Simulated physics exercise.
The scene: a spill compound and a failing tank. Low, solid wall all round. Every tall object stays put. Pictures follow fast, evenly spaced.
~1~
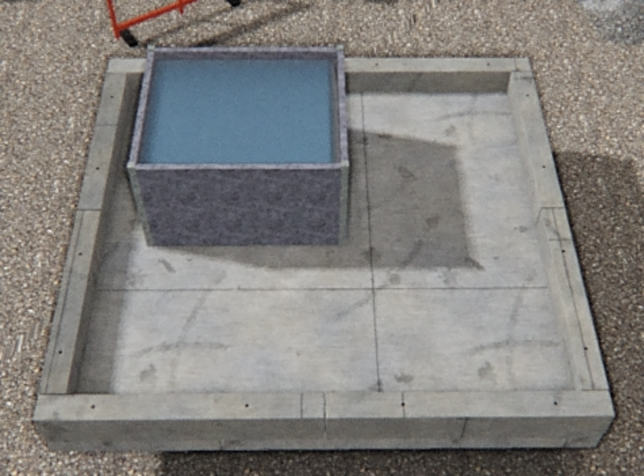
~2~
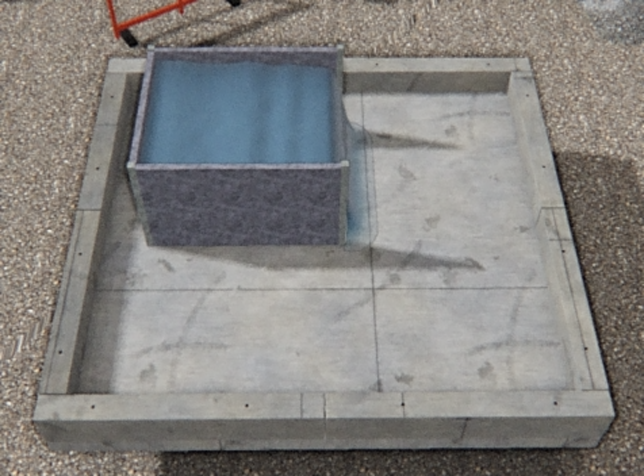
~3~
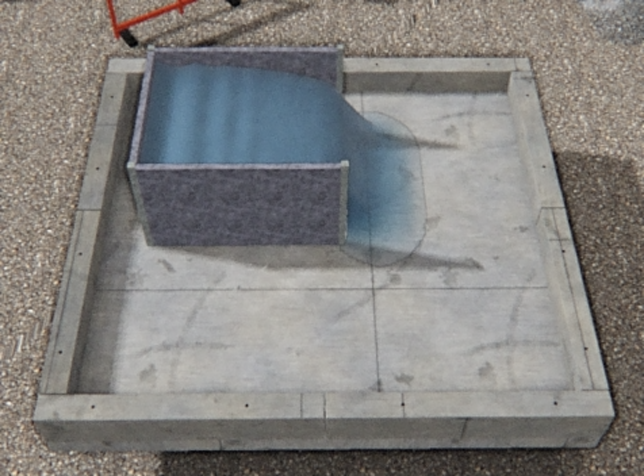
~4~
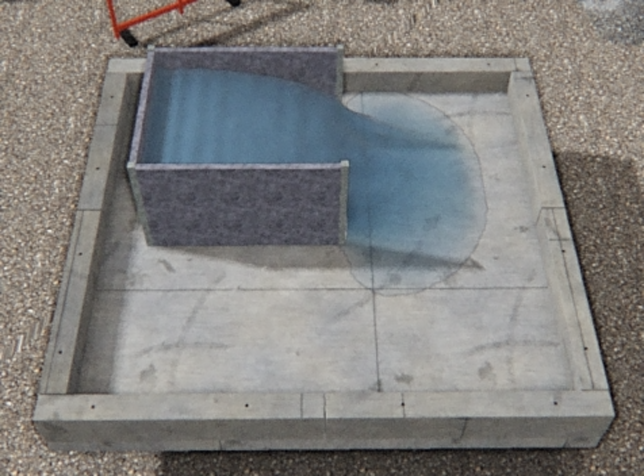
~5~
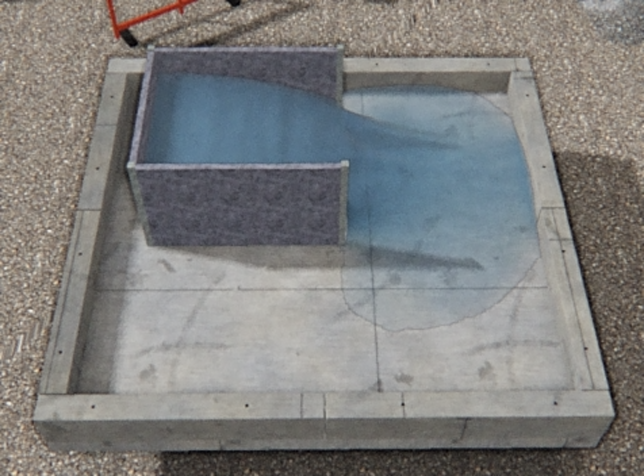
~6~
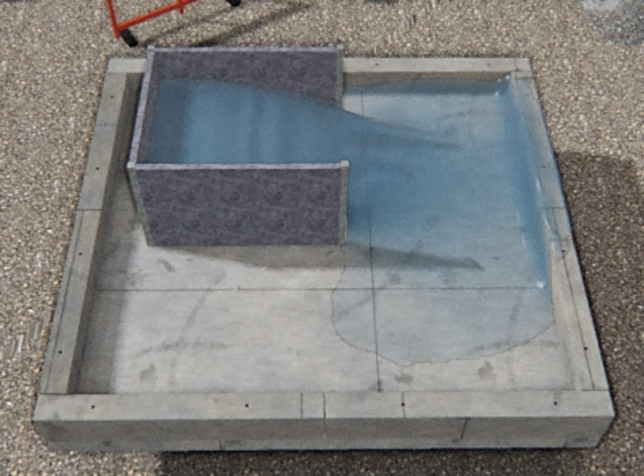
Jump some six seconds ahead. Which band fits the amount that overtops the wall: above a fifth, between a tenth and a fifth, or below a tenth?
It falls above a fifth.
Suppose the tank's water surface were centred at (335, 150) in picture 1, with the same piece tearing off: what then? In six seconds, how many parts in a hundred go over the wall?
About 34 per cent.
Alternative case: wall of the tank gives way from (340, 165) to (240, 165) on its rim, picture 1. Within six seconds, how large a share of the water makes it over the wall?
Estimate: 14 %.
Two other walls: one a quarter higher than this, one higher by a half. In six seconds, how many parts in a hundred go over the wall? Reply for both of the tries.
First try 14 per cent, second try 8 per cent.
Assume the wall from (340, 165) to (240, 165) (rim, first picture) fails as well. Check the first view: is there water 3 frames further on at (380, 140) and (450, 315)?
Going through them in order gives still bare, waterlogged.
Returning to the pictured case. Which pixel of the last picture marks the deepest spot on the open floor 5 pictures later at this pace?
Around (494, 93).
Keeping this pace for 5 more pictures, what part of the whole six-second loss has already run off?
It works out at roughly 20 per cent.
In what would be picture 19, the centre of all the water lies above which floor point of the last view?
Somewhere near (395, 208).
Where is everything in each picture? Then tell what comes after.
The open tank at (243, 110) is whole and still, in the first frame.
Water pours out at (338, 154) and has run to (349, 247), in the second frame.
Water pours out at (338, 160) and has run to (398, 251), in the third frame.
Water pours out at (337, 164) and has run to (459, 256), in the fourth frame.
The front is at (537, 246), out from the gap at (337, 166), in the fifth frame.
Water pours out at (337, 166) and has run to (550, 312), in the sixth frame.
A moment on, water covers 45 % of the floor; the low wall has let 1 % over.
Next, water covers 50 % of the floor; the low wall has let 5 % over.
Then, water covers 65 % of the floor; the low wall has let 19 % over.
Later, water covers 80 % of the floor; the low wall has let 22 % over.
In the end, water covers 80 % of the floor; the low wall has let 22 % over.
